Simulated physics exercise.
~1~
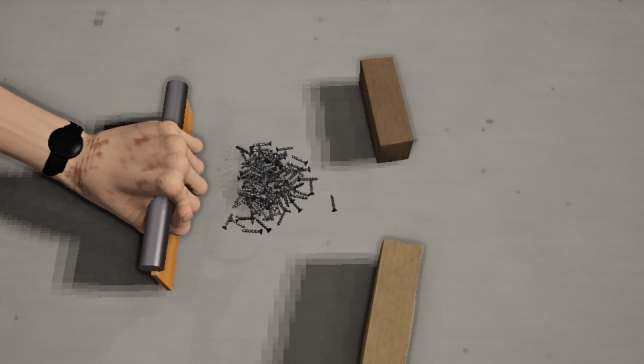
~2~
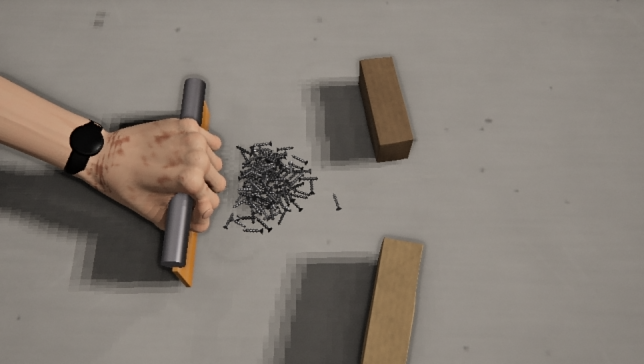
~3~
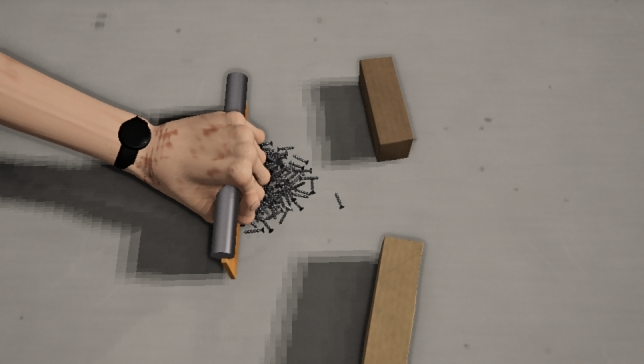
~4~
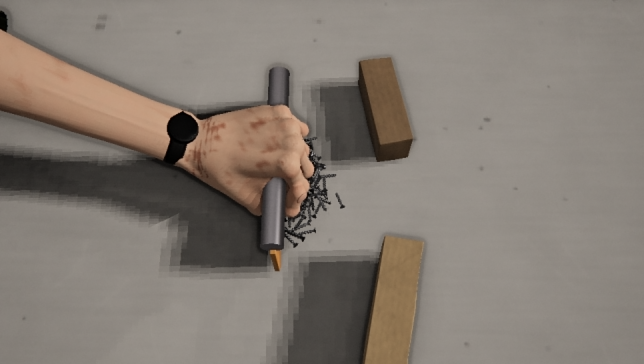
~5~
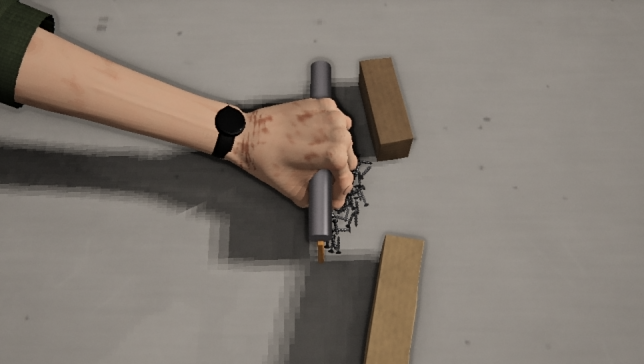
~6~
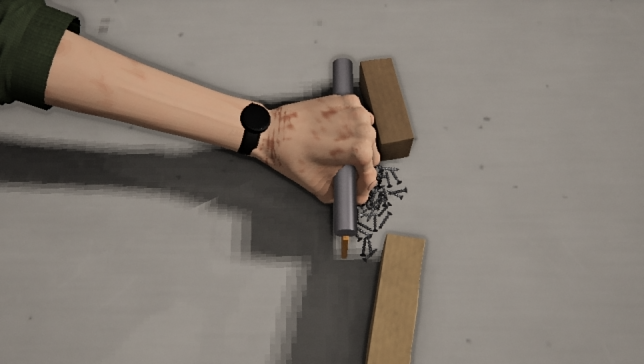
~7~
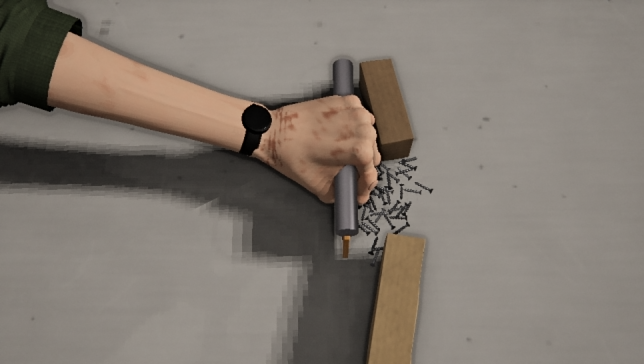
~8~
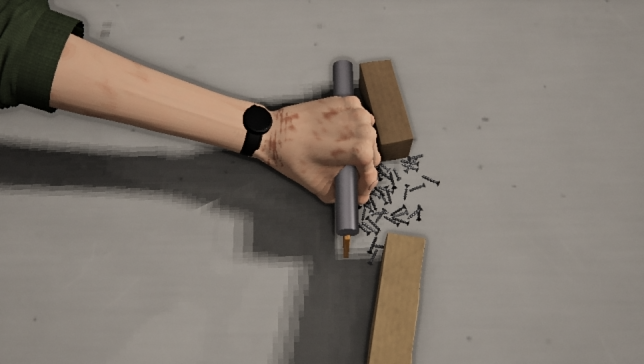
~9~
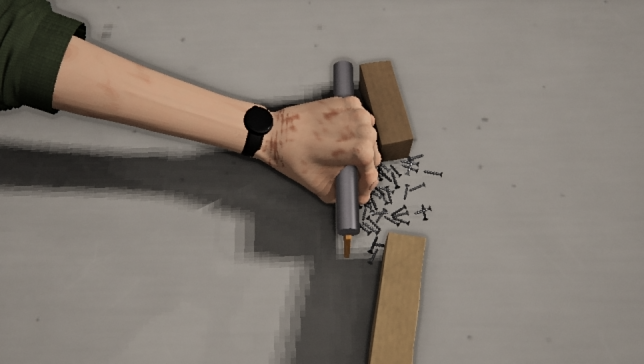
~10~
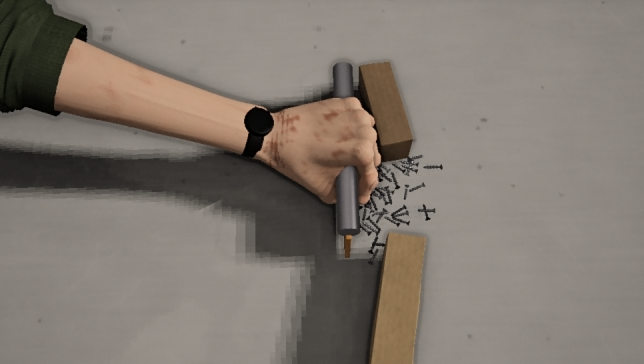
A hand wearing a black watch pushed a heap of dark screws rightwards with a scraper towards two wooden blocks, then stopped against the upper one, leaving the screws spread loosely around the opening, a few poking into the gap.
